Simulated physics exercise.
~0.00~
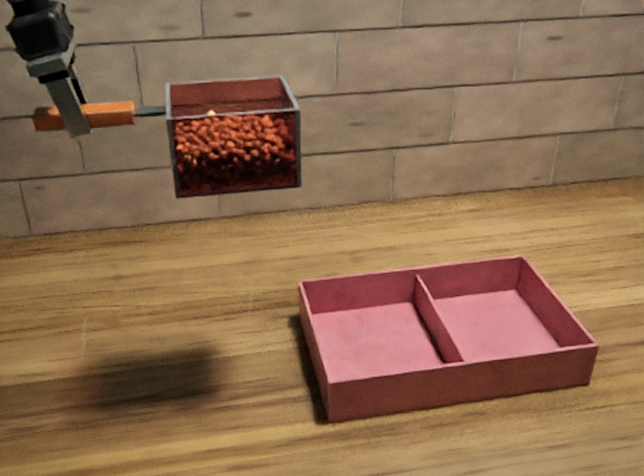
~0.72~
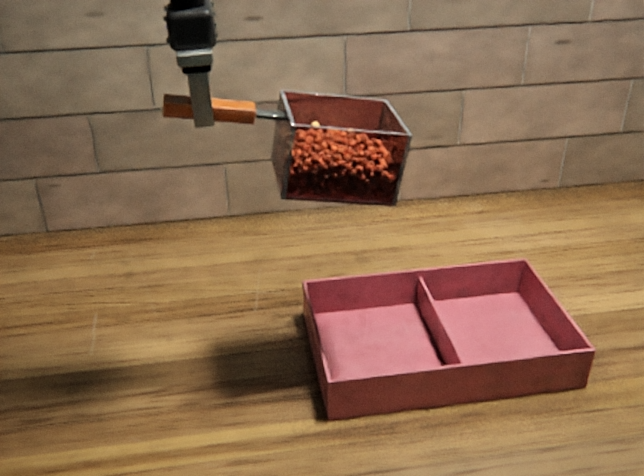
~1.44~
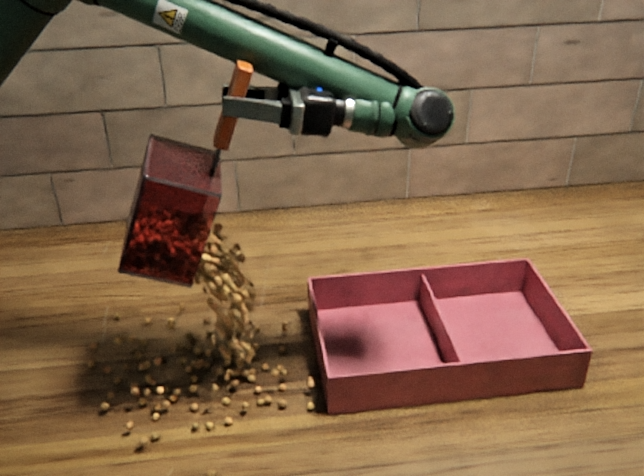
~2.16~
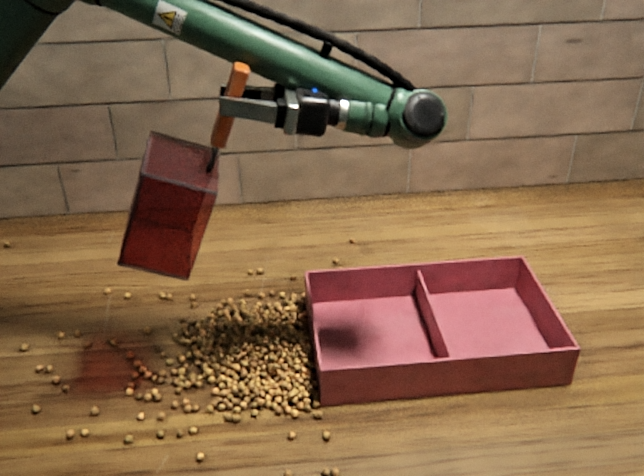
Chickpeas spilled all over the wooden table when a green robot arm carried a clear box of them toward a pink divided tray, then tipped it too far to the left, leaving a heap beside the tray and both compartments empty.
